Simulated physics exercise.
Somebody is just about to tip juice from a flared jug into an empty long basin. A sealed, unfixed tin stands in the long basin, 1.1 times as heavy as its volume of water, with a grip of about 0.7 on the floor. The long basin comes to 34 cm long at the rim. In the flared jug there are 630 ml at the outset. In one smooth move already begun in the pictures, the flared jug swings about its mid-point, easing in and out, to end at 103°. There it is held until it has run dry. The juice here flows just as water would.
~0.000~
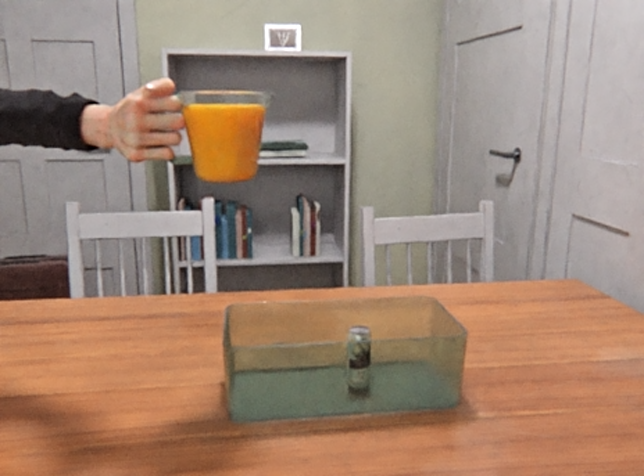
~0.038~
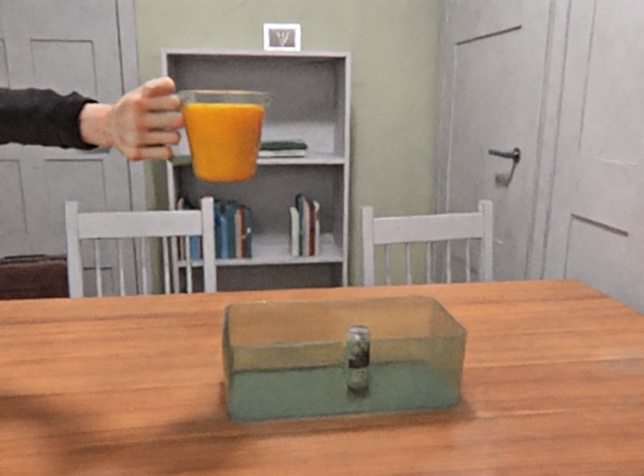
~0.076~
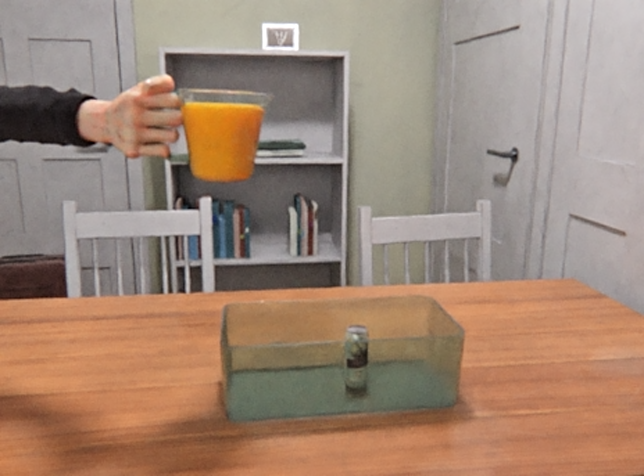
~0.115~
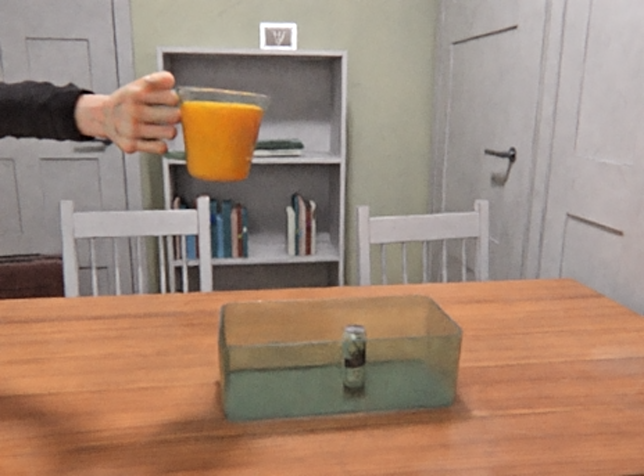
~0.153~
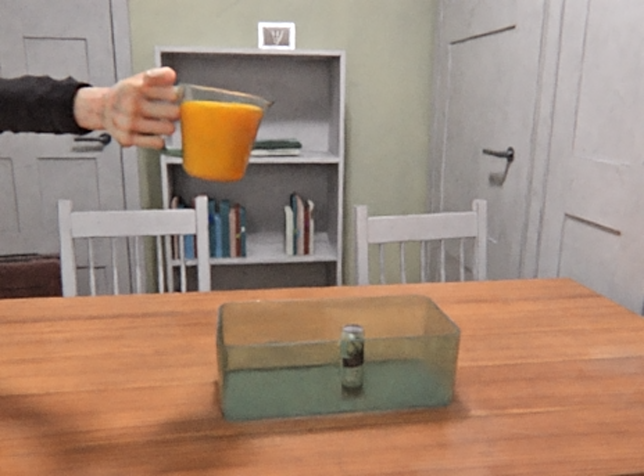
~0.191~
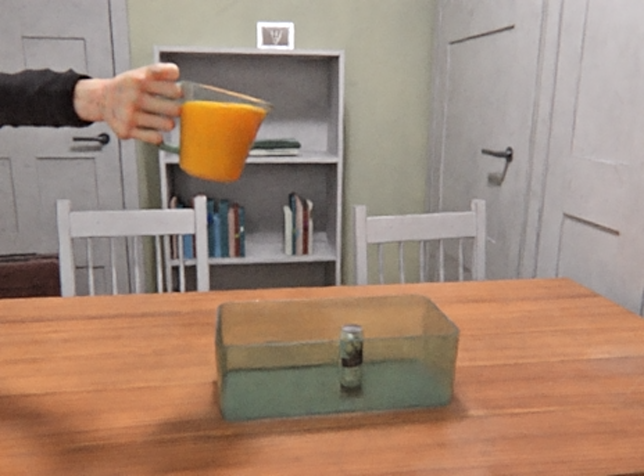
A hand in a dark sleeve held a glass jug of orange juice above a wooden table with a long basin and a small tin, then slowly tilted the jug slightly to the right.
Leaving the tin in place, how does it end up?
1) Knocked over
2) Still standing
The answer is 1.
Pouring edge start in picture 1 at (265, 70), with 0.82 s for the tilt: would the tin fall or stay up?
It tumbles.
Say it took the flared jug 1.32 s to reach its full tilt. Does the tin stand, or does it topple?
Then it tips over.
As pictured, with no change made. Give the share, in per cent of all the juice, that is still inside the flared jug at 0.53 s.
68 %.
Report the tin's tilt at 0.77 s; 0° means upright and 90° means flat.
Measured tilt, approx.: 0 degrees.
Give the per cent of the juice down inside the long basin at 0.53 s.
I reckon close to 1 percent of it.
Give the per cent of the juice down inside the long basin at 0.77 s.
48 per cent or thereabouts.
Then, 0.53 s in, the tilt is 75° and 67 per cent is still to pour; the tin stands where it began.
Then, 0.77 s in, the tilt is 102° and 15 per cent is still to pour; the tin stands where it began.
Then, 1.03 s in, the tilt is 103° and 0 per cent is still to pour; the tin lies on its side.
Then, 1.31 s in, the tilt is 103° and 0 per cent is still to pour; the tin lies on its side.
Finally, the tin lies on its side.
